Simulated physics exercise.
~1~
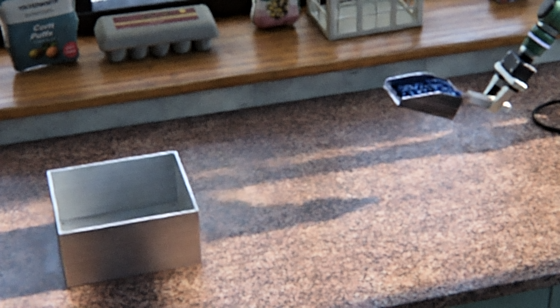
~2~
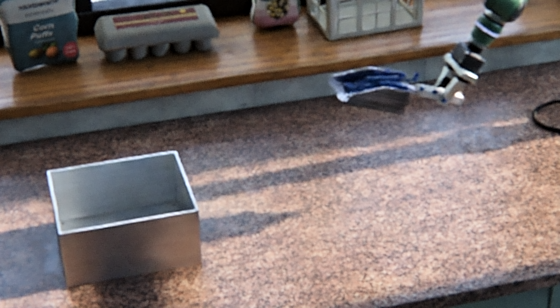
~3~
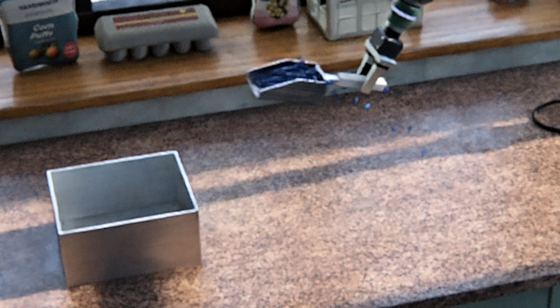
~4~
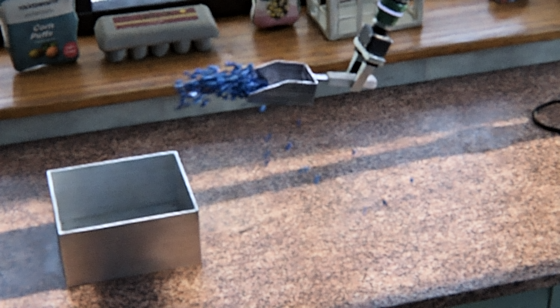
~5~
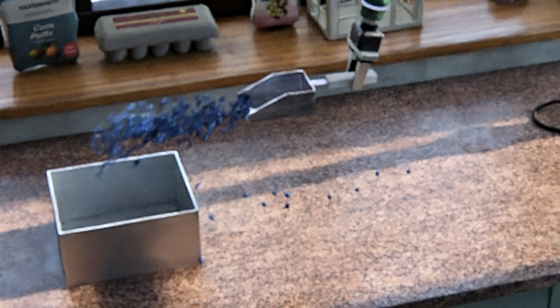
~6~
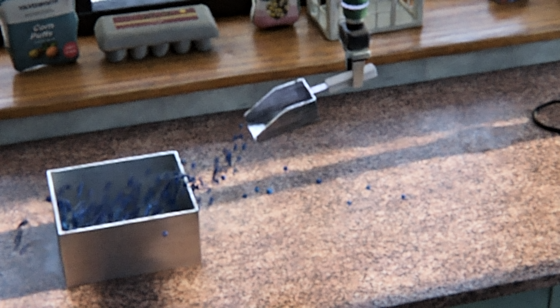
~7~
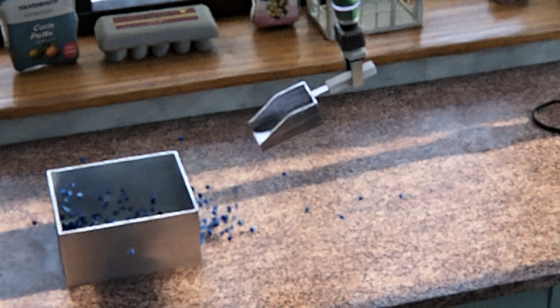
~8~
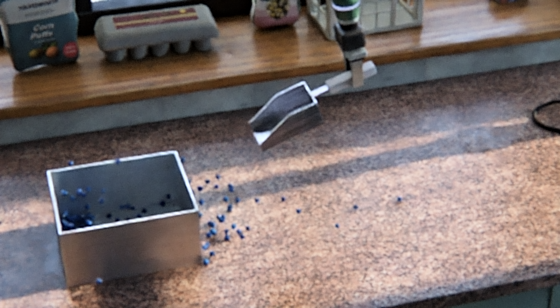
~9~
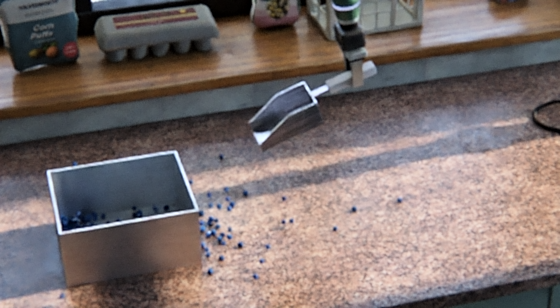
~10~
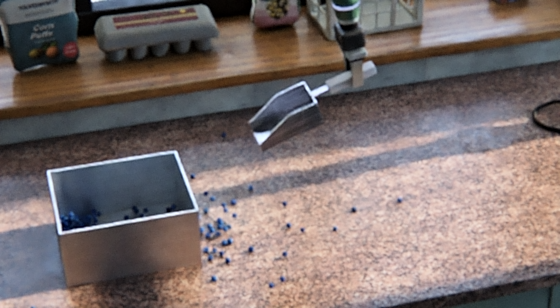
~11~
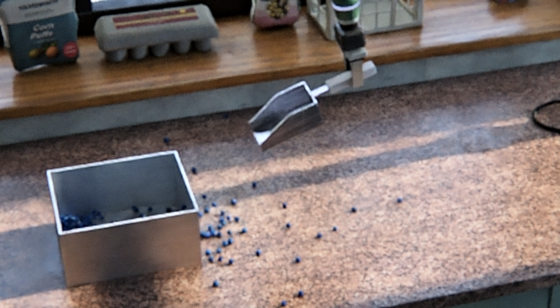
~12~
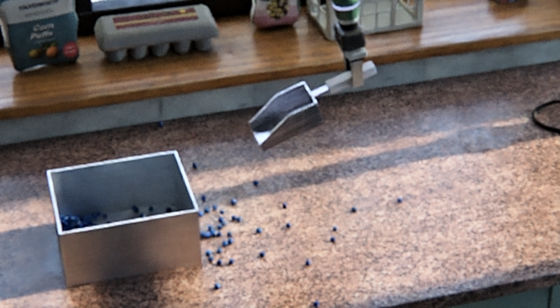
Robot arm swinging a scoop left and tipping it, flinging blue beads into a metal bin, with some scattering across the counter.
